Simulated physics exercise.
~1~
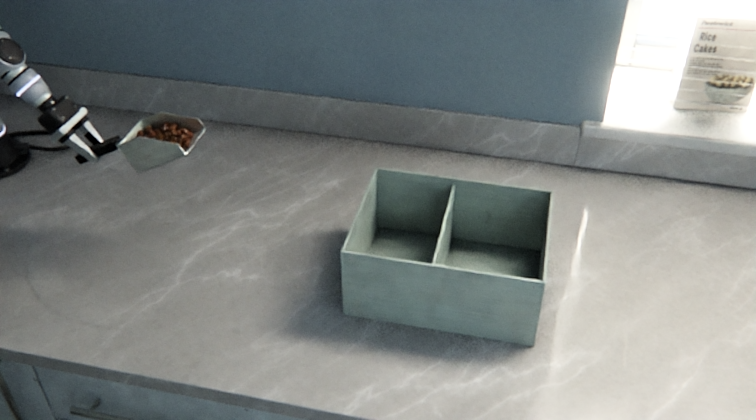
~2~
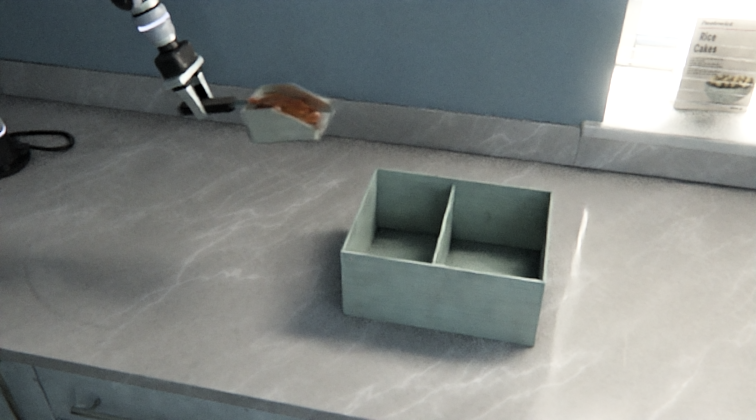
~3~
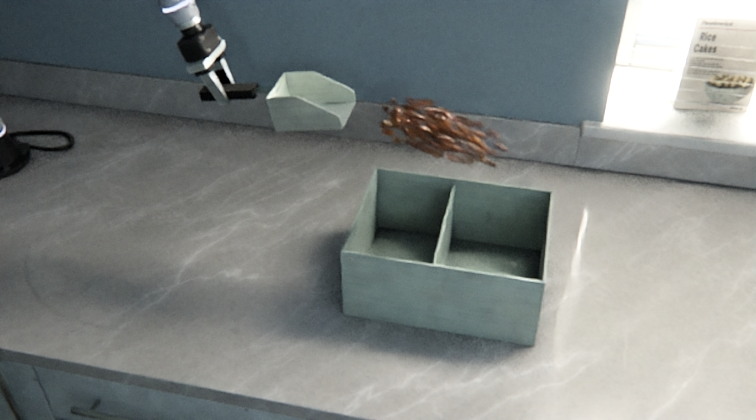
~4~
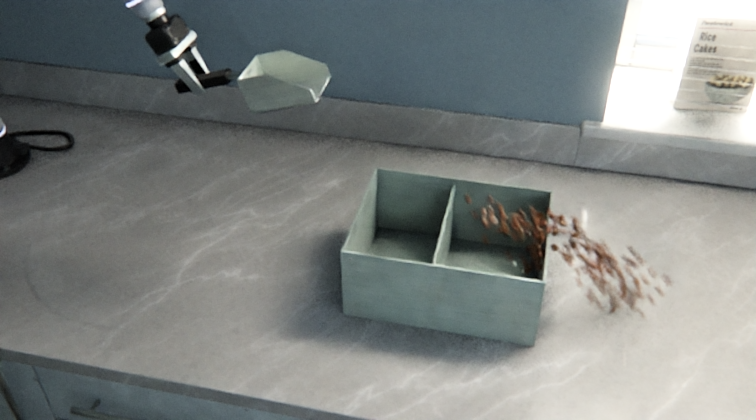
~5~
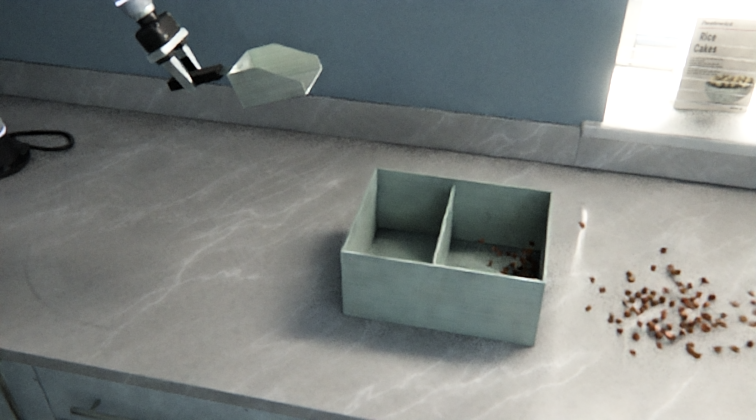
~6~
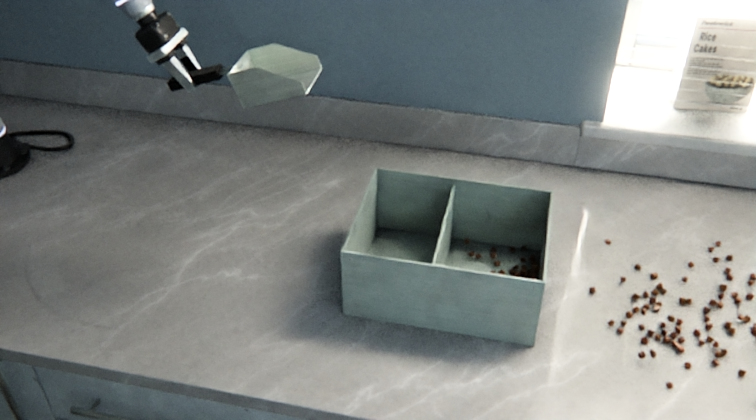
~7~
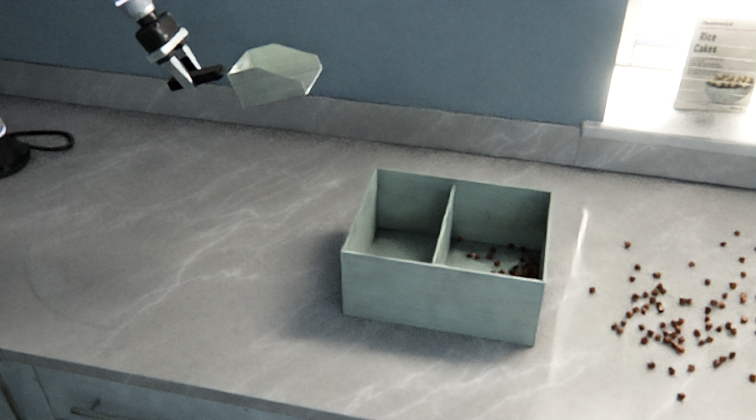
On a grey marbled countertop, a robot arm swings a scoop right, flinging brown pellets partly into a divided box, many scattering beyond.
